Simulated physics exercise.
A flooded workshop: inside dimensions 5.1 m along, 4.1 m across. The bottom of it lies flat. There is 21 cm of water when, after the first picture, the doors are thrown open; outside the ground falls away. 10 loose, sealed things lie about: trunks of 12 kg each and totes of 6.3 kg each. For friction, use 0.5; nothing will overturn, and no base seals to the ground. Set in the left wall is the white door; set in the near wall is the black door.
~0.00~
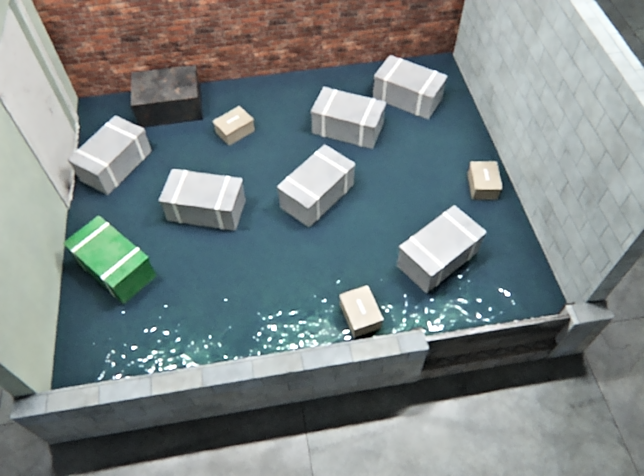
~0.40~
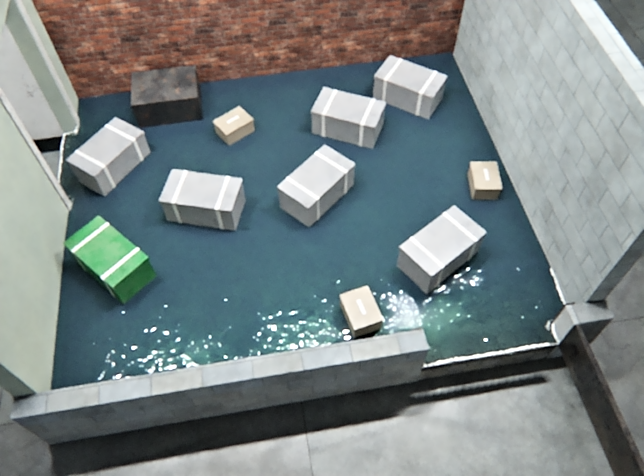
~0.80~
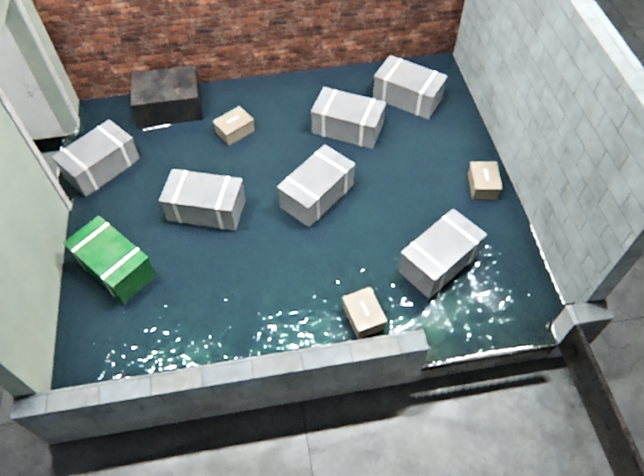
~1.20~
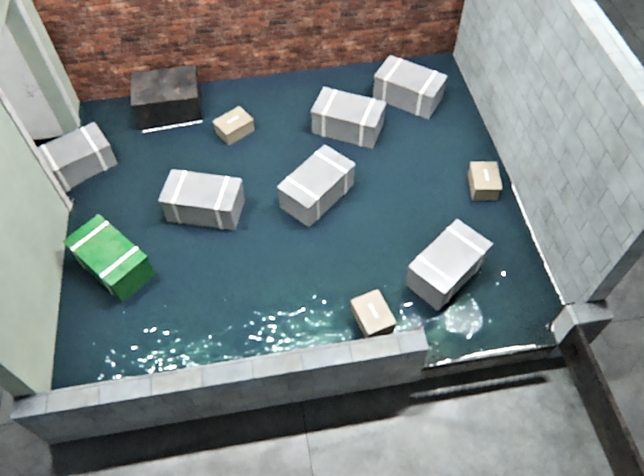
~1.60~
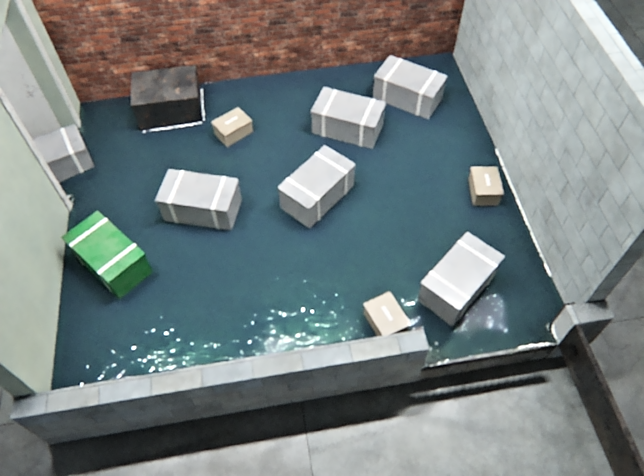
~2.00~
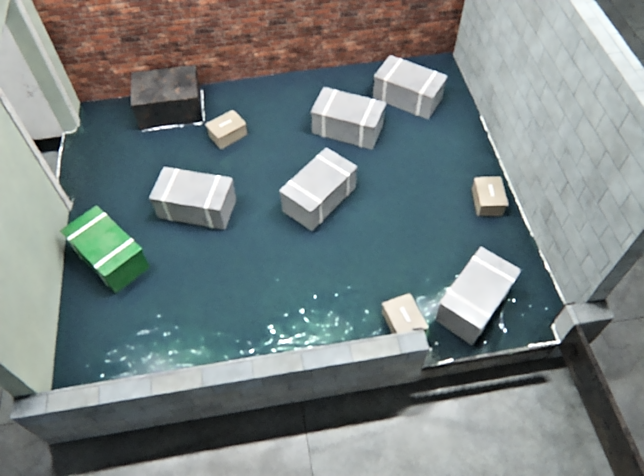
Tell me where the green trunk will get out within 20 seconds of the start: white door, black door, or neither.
The green trunk - white door.
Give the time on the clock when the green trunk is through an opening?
At about 6.5 s.
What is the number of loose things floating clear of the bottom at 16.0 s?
At that time, 2.
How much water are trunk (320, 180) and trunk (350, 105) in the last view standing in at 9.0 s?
11 and 11 cm.
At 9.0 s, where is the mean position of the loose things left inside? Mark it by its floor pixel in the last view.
I'd put it around (374, 186).
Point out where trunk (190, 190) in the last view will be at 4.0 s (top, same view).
Look about (161, 179).
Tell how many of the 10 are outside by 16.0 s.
Total: 8.
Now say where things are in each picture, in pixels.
The green trunk at (105, 250), afloat; 21 cm deep round most things; 0 of 10 have shifted, in the first frame.
The green trunk at (105, 250), afloat; about 4170 L in view; 0 of 10 have shifted, in the second frame.
The green trunk at (105, 250), afloat; about 4080 L in view; 1 of 10 have shifted, in the third frame.
The green trunk at (104, 249) floats; 21 cm deep round most things; 3 of 10 have shifted, in the fourth frame.
The green trunk at (103, 245) floats, 8 cm from its start; about 3870 L in view; 5 of 10 have shifted, in the fifth frame.
The green trunk at (100, 240), afloat, 17 cm from its start; about 3770 L in view; 7 of 10 have shifted, in the sixth frame.
After 4.0 s the green trunk is near (90, 203), 0.7 m from its start, afloat; 3 of 10 are out; 7 afloat.
After 9.0 s the green trunk has gone out by the white door; 7 of 10 are out; 3 afloat.
After 16.0 s the green trunk has gone out by the white door; 8 of 10 are out; 2 afloat.
After 20.0 s the green trunk has gone out by the white door; 8 of 10 are out; 2 afloat.
